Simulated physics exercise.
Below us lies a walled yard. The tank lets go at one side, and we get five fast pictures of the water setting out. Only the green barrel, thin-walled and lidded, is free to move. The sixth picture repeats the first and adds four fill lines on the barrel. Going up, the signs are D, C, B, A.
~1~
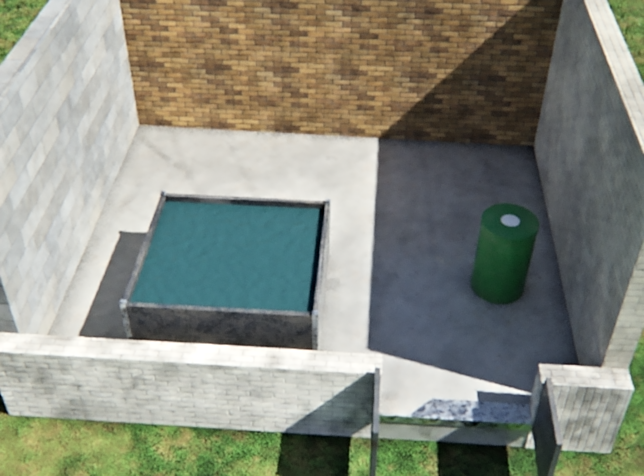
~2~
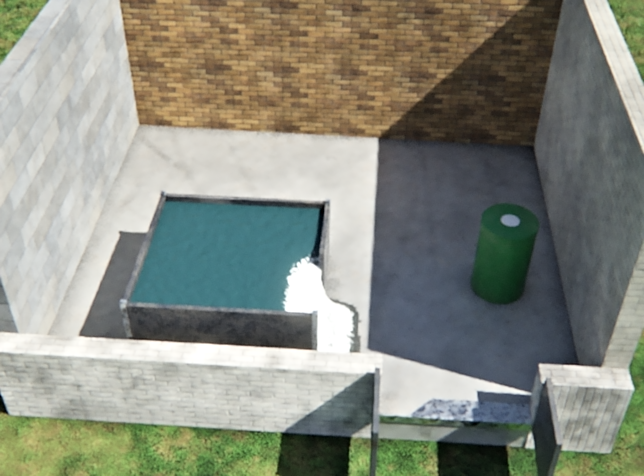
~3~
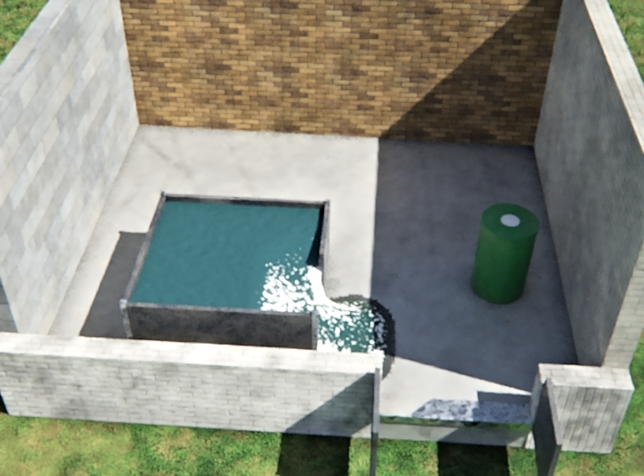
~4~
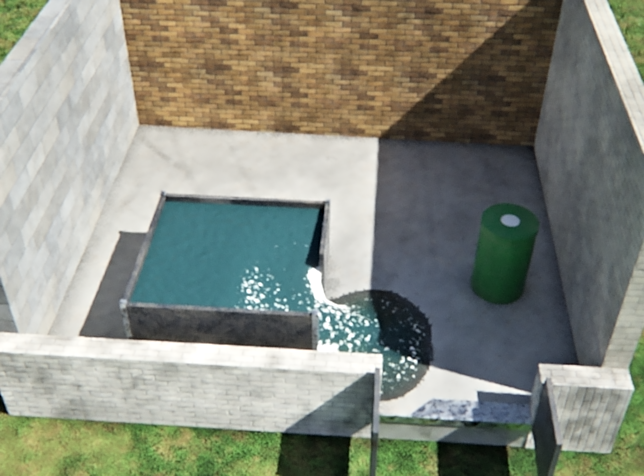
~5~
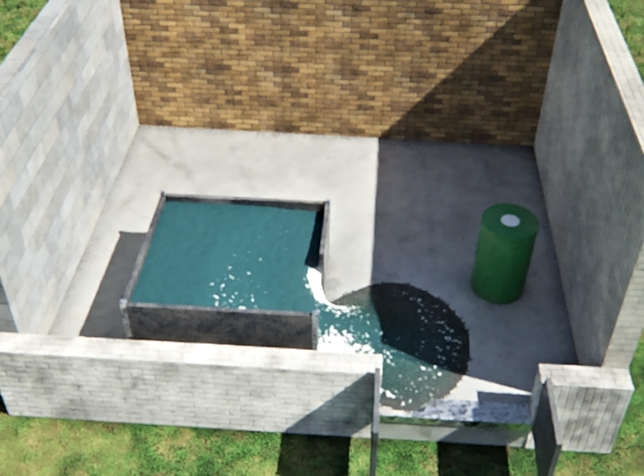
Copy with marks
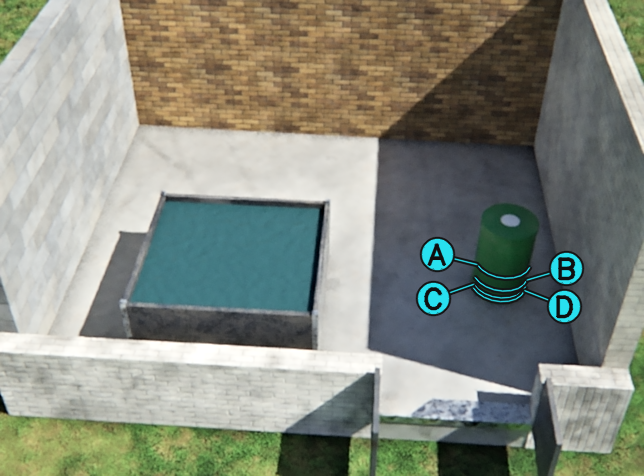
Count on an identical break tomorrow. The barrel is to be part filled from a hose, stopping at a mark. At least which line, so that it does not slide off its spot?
Choose A.
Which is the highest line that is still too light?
That would be B.
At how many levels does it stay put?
One of them.
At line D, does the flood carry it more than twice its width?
Yes.
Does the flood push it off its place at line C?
Yes, that goes wrong.
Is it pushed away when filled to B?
Yes.
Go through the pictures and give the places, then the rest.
The first frame shows lid of the green barrel at (509, 220); tank full, its middle at (233, 255); open gate at (460, 363).
In the second frame, 2 % of the ground wet, in view closest to the barrel at (347, 313).
In the third frame, 4 % of the ground wet, in view closest to the barrel at (377, 309).
In the fourth frame, 6 % of the ground wet, in view closest to the barrel at (407, 307).
The fifth frame shows lid of the green barrel at (509, 220); 9 % of the ground wet, in view closest to the barrel at (450, 318).
On the marked copy, A at (505, 278); B at (502, 291); C at (501, 298); D at (500, 301); from the bottom up D, C, B, A.
With A, it does not move.
With B, it is pushed about its own width away.
With C, it is pushed about 4 times its own width away.
With D, it is pushed about 5 times its own width away.
